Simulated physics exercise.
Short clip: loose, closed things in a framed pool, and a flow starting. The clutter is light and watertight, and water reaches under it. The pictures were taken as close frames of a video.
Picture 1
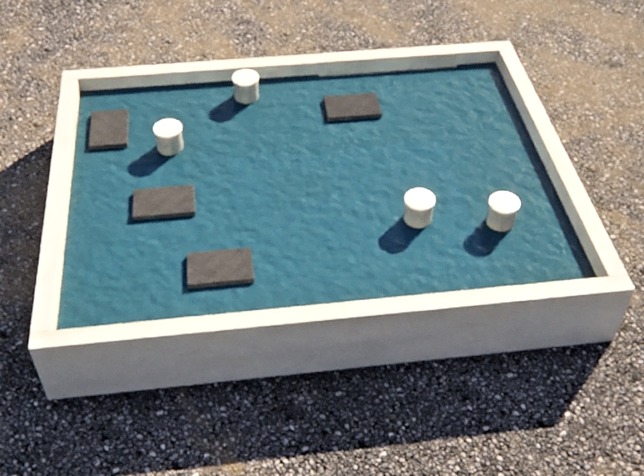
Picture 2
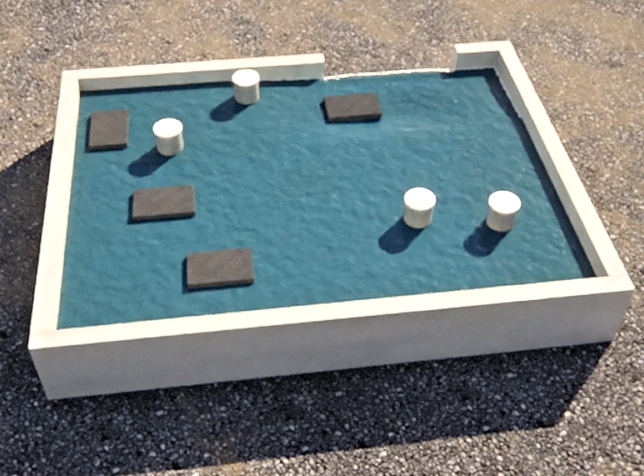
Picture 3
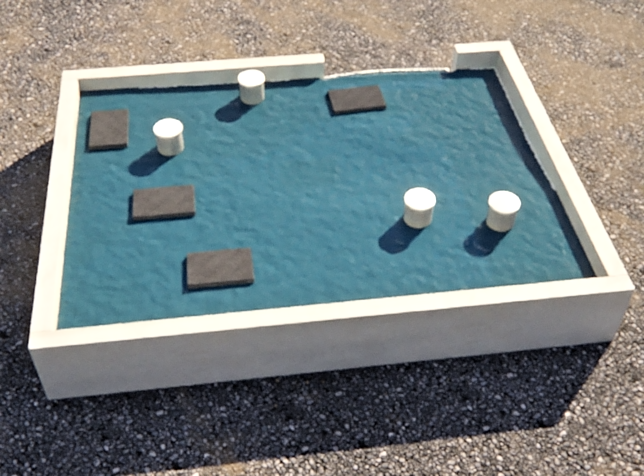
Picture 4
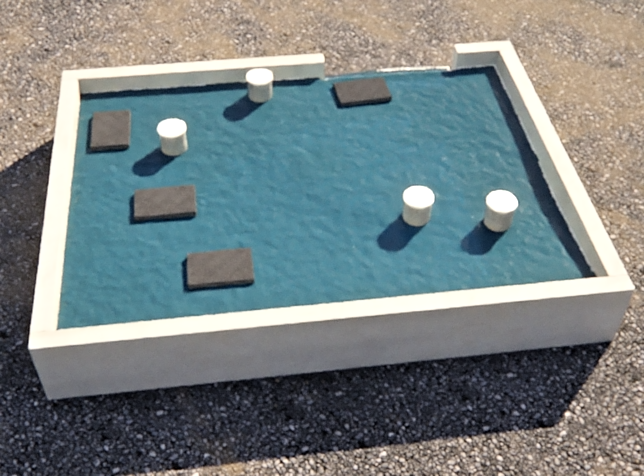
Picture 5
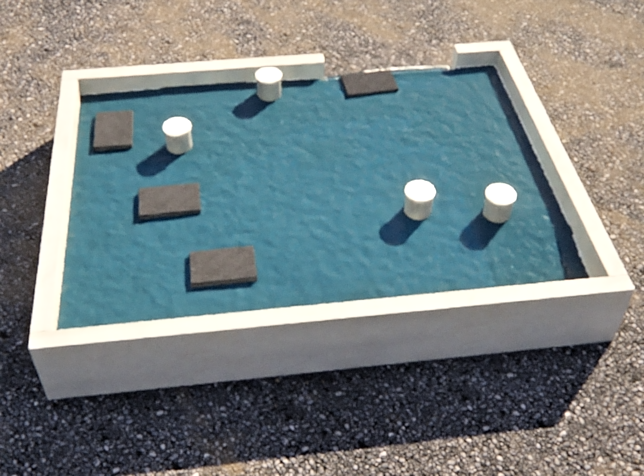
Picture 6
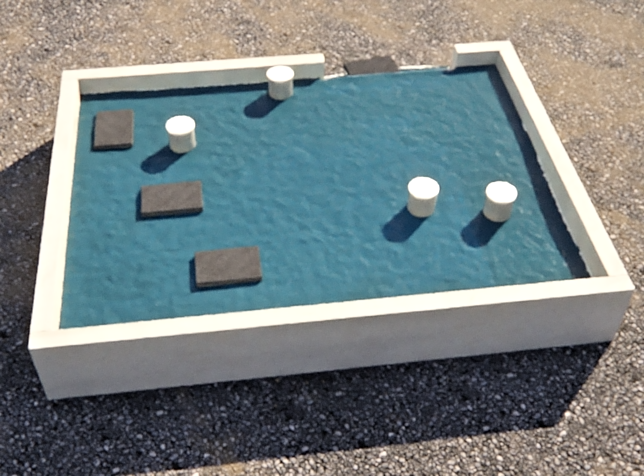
In a walled pool, a gap opens at the back and floating objects drift toward it.
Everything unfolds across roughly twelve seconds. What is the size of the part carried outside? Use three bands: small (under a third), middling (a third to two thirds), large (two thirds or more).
Small.
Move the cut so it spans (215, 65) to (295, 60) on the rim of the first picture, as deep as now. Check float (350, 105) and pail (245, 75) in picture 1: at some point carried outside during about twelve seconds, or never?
Outcome by order: Exits; exits.
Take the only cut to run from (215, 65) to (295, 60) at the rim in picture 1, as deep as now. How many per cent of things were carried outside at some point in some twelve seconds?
20 per cent or so.
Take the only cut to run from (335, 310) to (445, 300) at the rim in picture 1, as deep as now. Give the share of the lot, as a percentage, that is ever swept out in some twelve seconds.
Around 10 in a hundred.
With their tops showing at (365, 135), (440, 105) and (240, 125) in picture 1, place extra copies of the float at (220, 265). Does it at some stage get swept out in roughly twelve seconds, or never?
Going one by one, I'd say it leaves, then it leaves, then it leaves.
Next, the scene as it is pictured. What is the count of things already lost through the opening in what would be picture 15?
The number comes out at 2.
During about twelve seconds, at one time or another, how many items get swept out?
2 of them.
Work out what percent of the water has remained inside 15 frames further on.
My answer is close to 74 percent.
A moment on, 1 of 8 are out; 7 afloat.
Next, 2 of 8 are out; 6 afloat.
Later, 2 of 8 are out; 6 afloat.
In the end, 2 of 8 are out; 6 afloat.
